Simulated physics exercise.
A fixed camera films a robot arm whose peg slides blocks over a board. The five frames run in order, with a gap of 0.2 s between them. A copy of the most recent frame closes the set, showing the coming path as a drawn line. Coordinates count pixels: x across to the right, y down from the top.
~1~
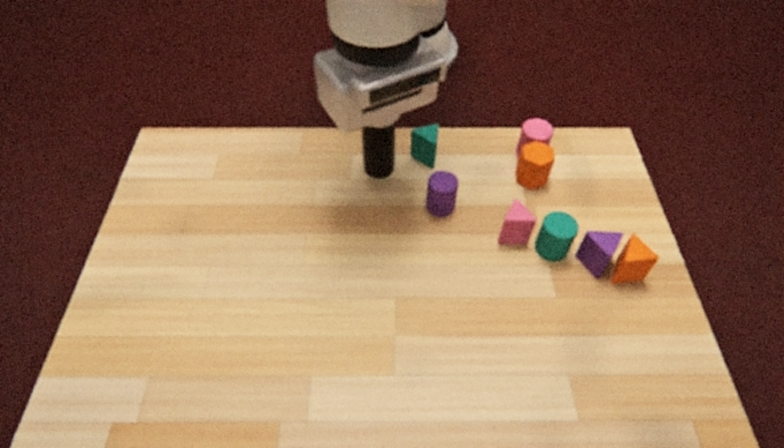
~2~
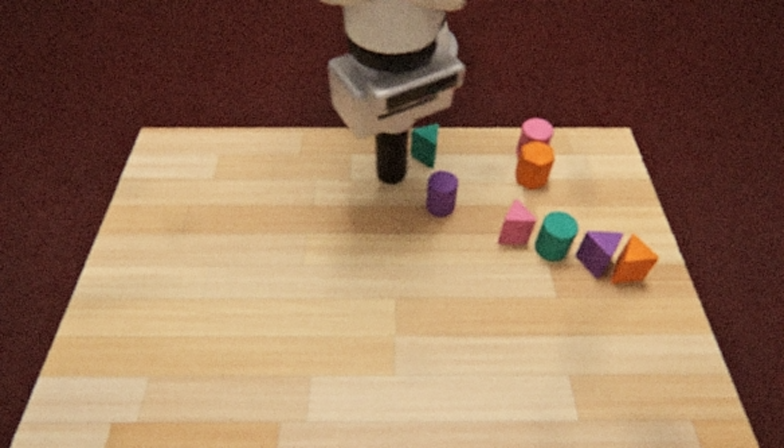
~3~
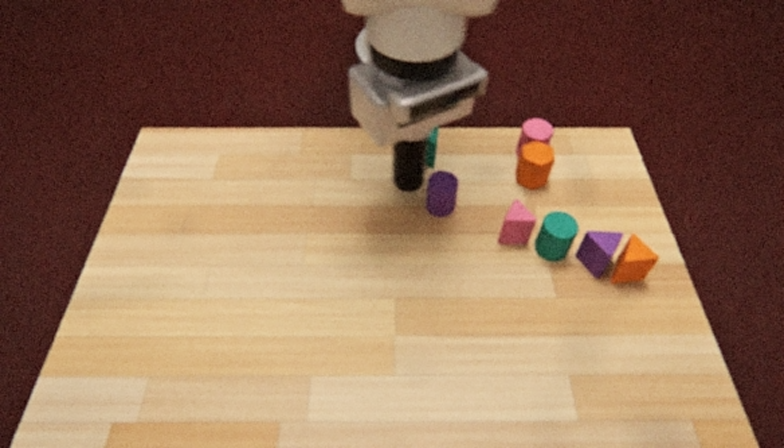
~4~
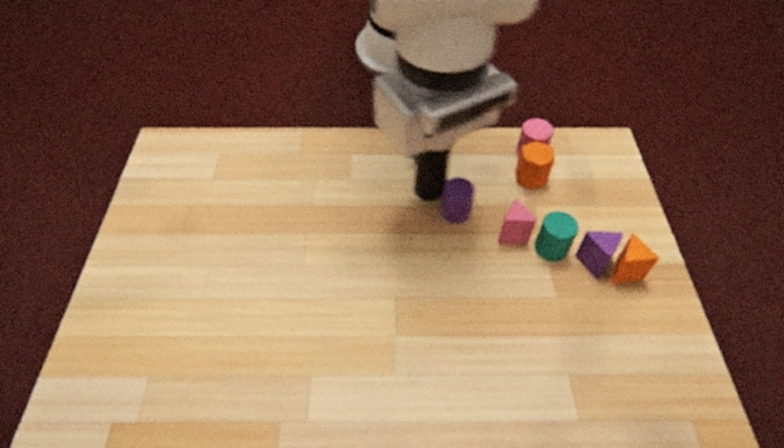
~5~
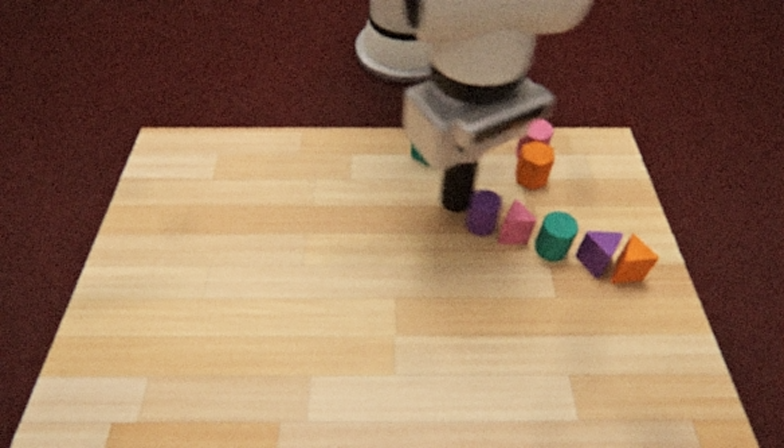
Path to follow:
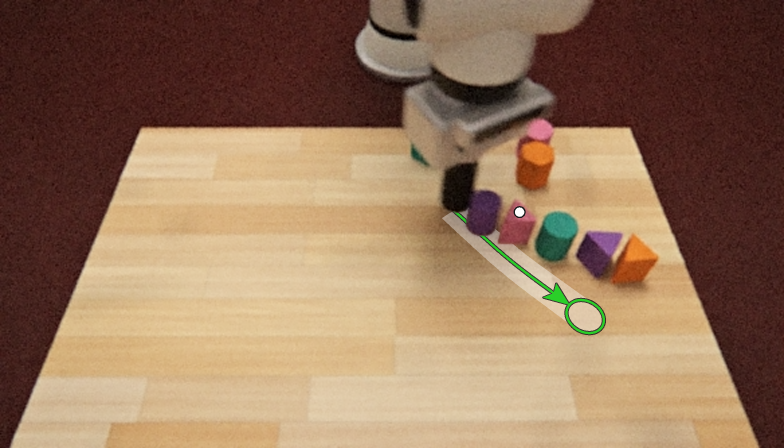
Robot arm moving right over a wooden table, then pushing a purple cylinder toward a row of pink, turquoise, purple and orange blocks.
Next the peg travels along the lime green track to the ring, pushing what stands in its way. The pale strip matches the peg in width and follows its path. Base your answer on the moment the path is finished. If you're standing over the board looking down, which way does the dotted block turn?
The block spins anticlockwise.
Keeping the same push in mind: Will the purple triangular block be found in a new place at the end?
I expect so.
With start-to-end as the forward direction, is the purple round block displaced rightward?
No, that is not how it ends up.
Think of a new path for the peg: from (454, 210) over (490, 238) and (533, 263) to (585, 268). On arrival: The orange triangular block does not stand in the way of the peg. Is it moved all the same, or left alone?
Gets moved.
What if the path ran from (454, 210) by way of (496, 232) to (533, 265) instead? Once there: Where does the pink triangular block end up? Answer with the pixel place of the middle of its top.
Located at (601, 275).
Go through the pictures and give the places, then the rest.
Peg's lower end (379, 168); purple round block (443, 181); pink triangular block (520, 212); turquoise round block (562, 224); purple triangular block (607, 240); orange triangular block (640, 250), in the first picture.
Peg (392, 173); blocks still, in the second picture.
Peg (408, 180); blocks still, in the third picture.
Peg (430, 189); purple round block (459, 188), in the fourth picture.
Peg (455, 200); purple round block (487, 200); pink triangular block (520, 212); turquoise round block (562, 224); purple triangular block (607, 240); orange triangular block (640, 250), in the fifth picture.
Drawn move, from (454, 210) through (512, 262) to (585, 316); the dot is on the pink triangular block.
The first path, step by step. One third of the way, peg (494, 235); purple round block (532, 232); pink triangular block (552, 220), turned 65° anticlockwise; turquoise round block (582, 225); purple triangular block (618, 243).
Two thirds of the way, peg (539, 271); purple round block (580, 253); pink triangular block (553, 219), turned 75° anticlockwise; turquoise round block (582, 225); purple triangular block (618, 243).
At the end, peg (591, 308); purple round block (597, 258); pink triangular block (553, 219), turned 75° anticlockwise; turquoise round block (582, 225); purple triangular block (618, 243); orange triangular block still.
